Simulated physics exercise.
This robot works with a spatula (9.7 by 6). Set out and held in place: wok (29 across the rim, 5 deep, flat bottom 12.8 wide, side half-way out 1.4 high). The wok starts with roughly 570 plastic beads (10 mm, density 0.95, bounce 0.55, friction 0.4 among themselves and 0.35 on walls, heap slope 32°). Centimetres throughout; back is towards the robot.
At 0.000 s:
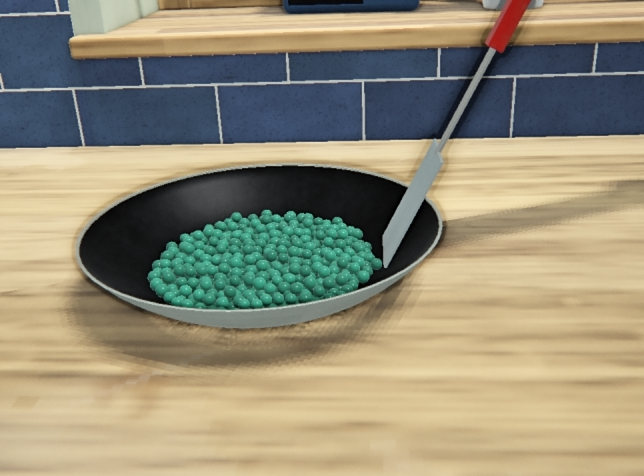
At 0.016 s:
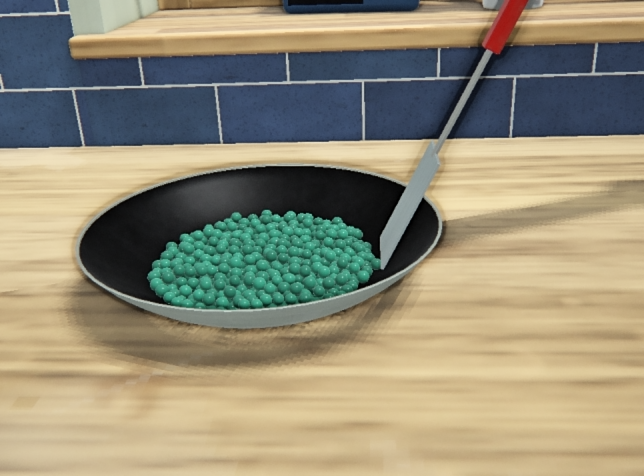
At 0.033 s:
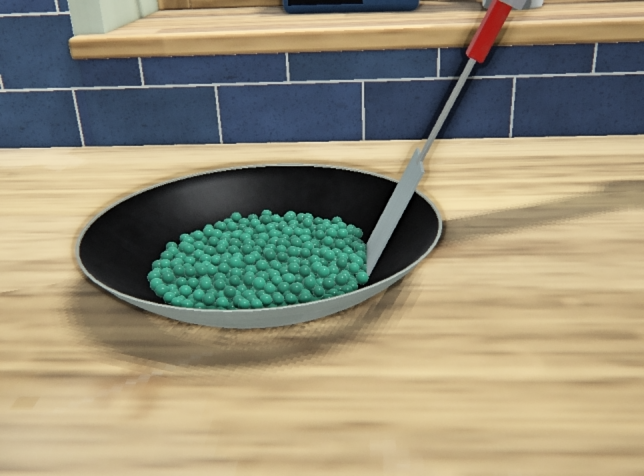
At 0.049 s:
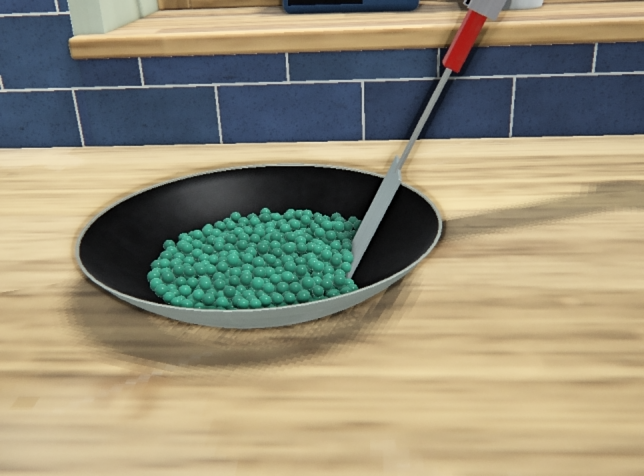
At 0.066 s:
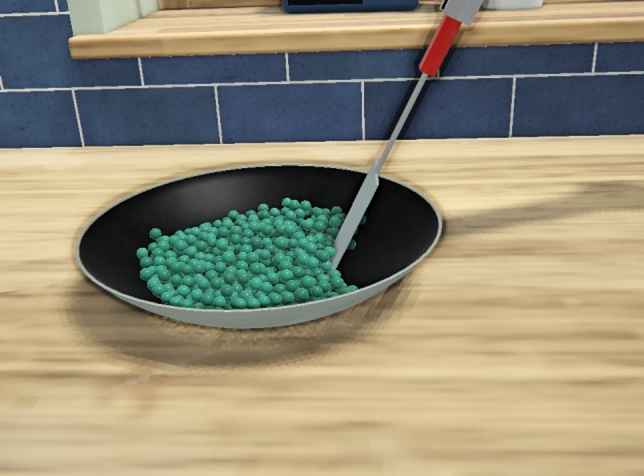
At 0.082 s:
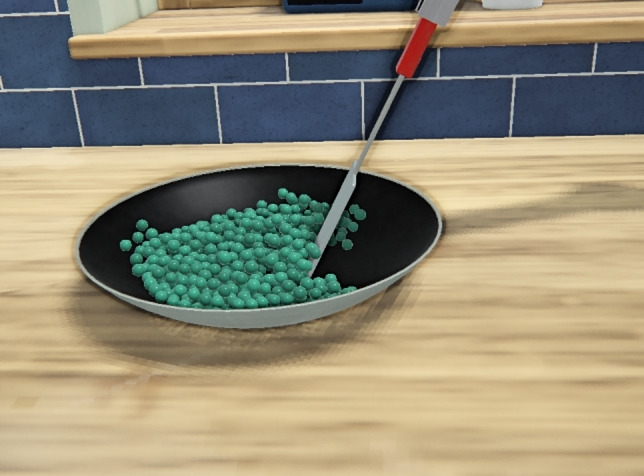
A black wok with a pale grey rim sits on a light wooden counter before a blue tiled wall, seen from slightly above by a still camera. Small green beads are heaped inside it, with a grey, red-handled spatula slanting in at the right. The spatula barely shifts at first, then sweeps left through the beads, pushing them left while some roll around its blade.
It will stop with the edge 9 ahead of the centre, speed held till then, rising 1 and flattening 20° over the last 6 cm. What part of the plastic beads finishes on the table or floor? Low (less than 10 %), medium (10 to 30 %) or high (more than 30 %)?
Share on the table or floor: Medium (10 to 30 %).
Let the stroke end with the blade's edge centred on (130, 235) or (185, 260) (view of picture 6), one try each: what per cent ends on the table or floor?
About 25 and 0 per cent.
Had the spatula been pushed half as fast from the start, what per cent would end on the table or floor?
In that case some 0 per cent.
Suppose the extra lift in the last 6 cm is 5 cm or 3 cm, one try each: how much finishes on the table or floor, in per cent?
Some 10 and 15 per cent.
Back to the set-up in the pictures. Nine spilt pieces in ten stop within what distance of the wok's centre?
Some 35 cm.
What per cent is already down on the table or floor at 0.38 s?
Some 10 per cent.
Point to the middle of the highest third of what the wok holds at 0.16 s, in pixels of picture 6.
Near (193, 241).
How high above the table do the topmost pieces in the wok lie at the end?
Some 5.0 cm.
After 0.12 s, sloping 64°, highest piece 6 above the table; 574 in the wok.
After 0.16 s, sloping 58°, highest piece 6 above the table; 574 in the wok.
After 0.38 s, sloping 44°, highest piece 6 above the table; 494 in the wok, 71 on the table or floor, 9 on the blade or in flight.
After 1.43 s, sloping 44°, highest piece 5 above the table; 494 in the wok, 80 on the table or floor.
In the end, 494 in the wok, 80 on the table or floor. That is 14 % on the table or floor.
